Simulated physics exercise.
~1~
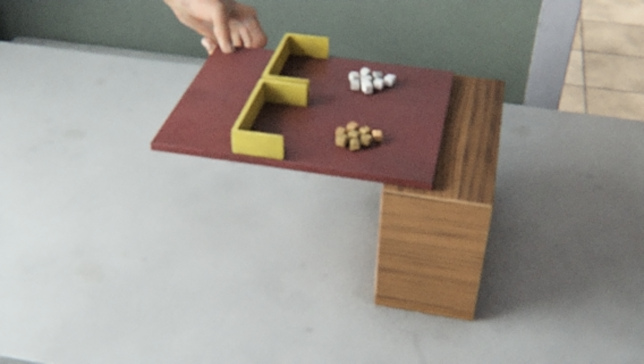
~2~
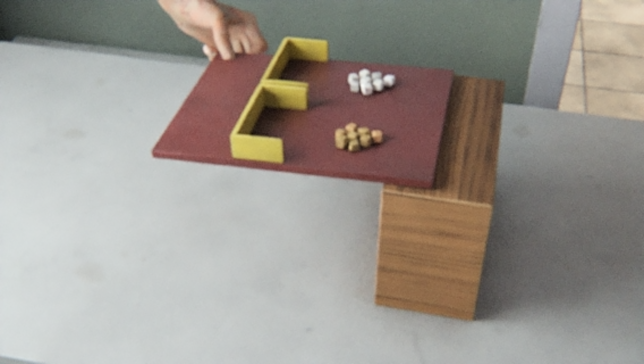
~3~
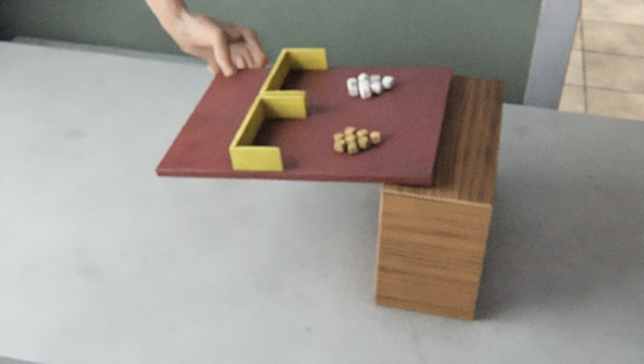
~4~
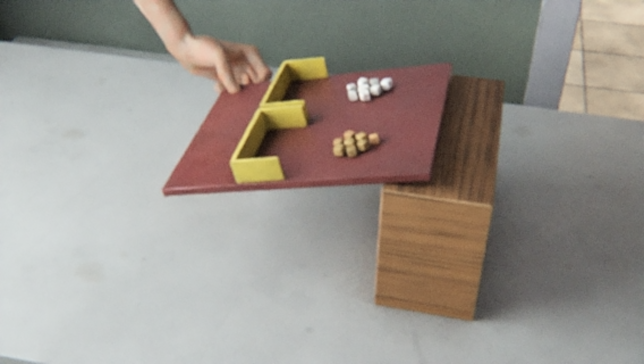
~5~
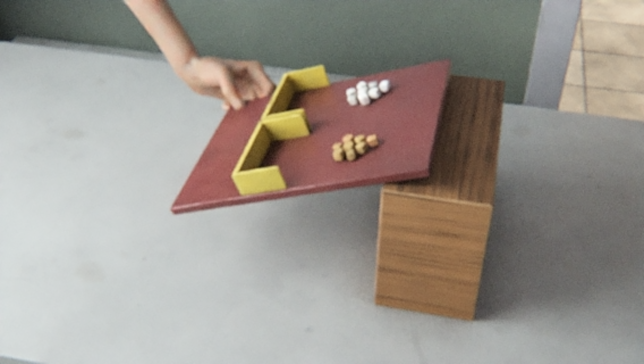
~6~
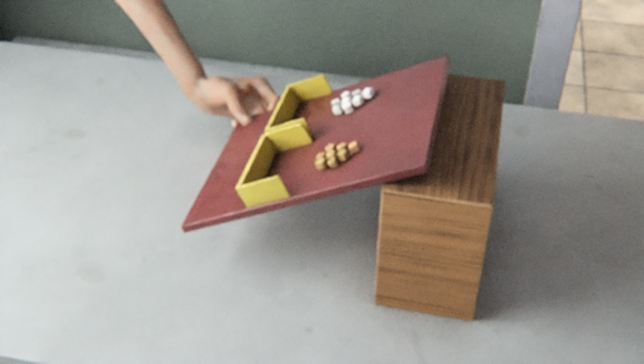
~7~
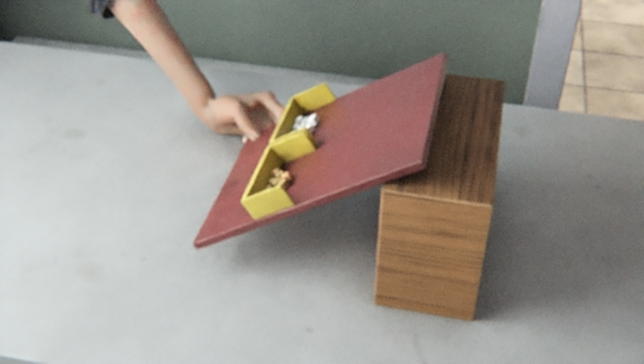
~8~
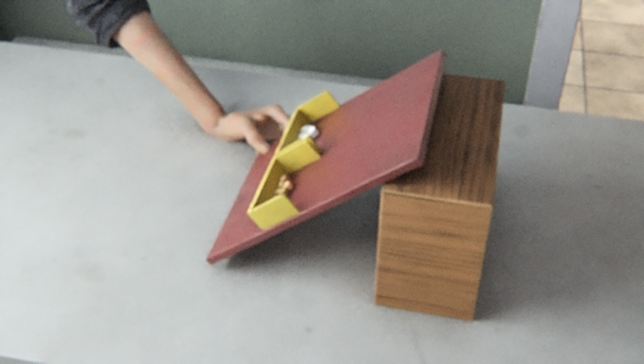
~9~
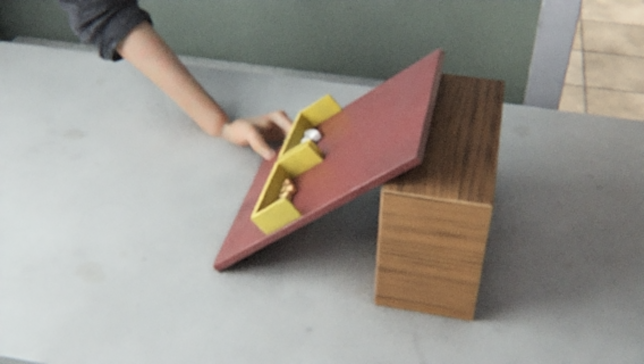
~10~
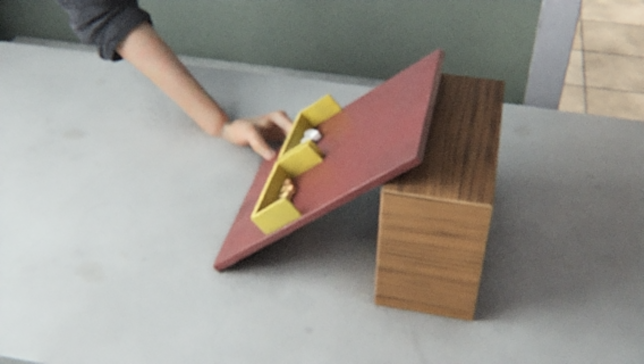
The footage shows a hand lowering the left end of a dark red board propped on a wooden block until it rests steeply on the grey counter, while small white and tan pieces slide down and end up gathered behind their yellow barriers.
